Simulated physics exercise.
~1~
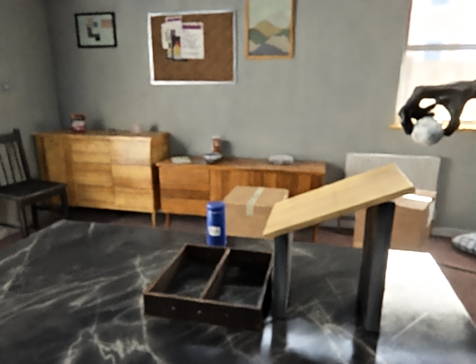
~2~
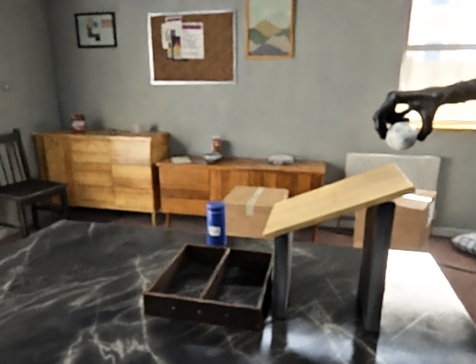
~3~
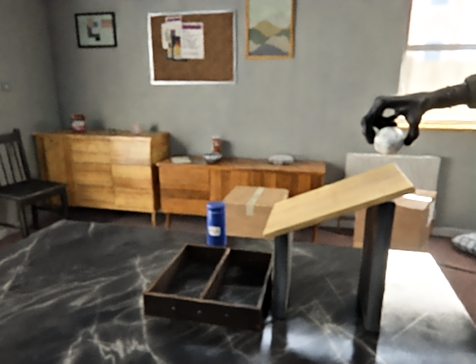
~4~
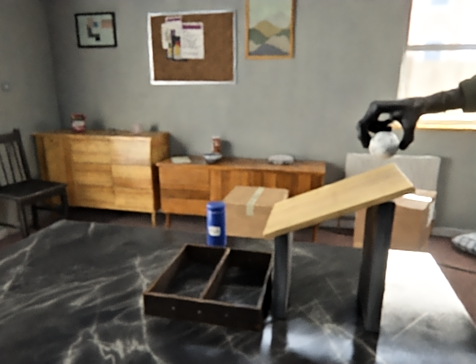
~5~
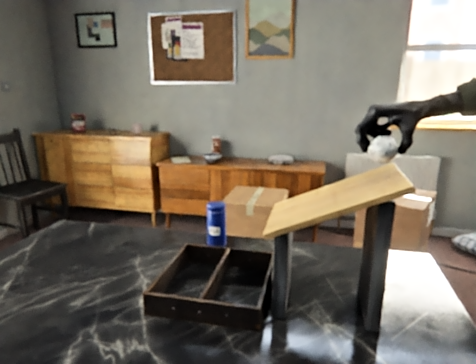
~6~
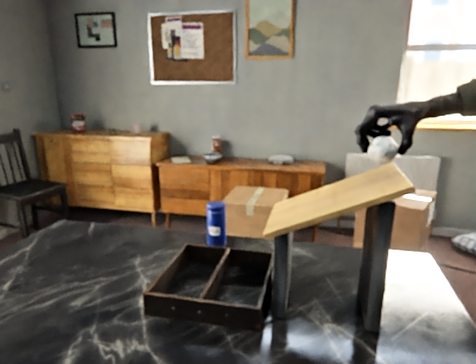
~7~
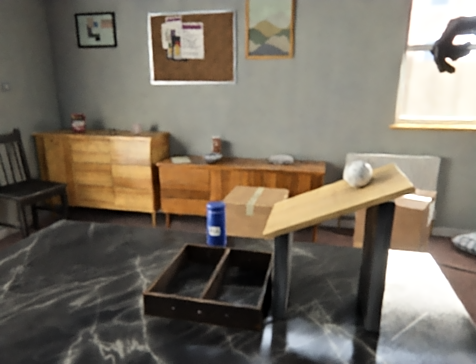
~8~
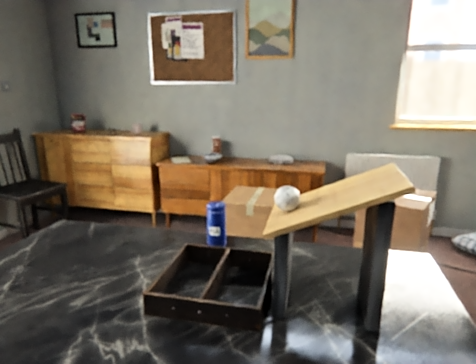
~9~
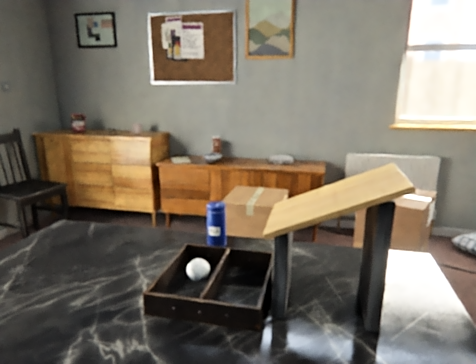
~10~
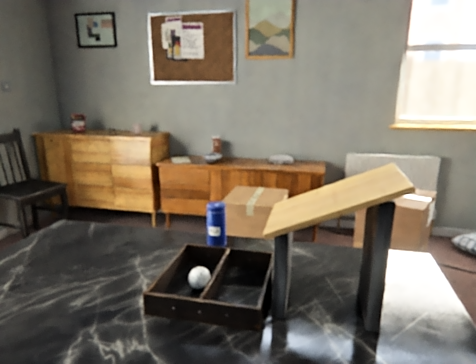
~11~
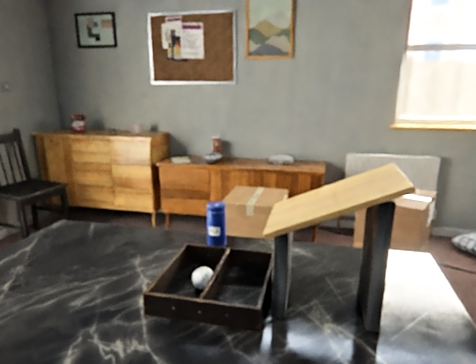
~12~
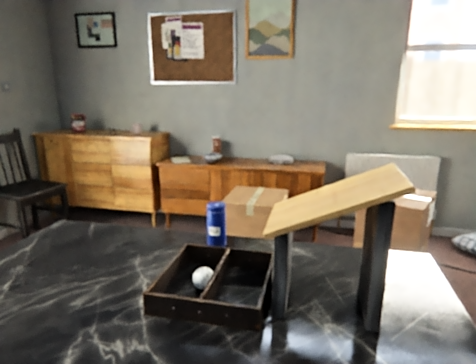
A dark hand releases a white ball, which rolls down the board into the tray's farther bay.
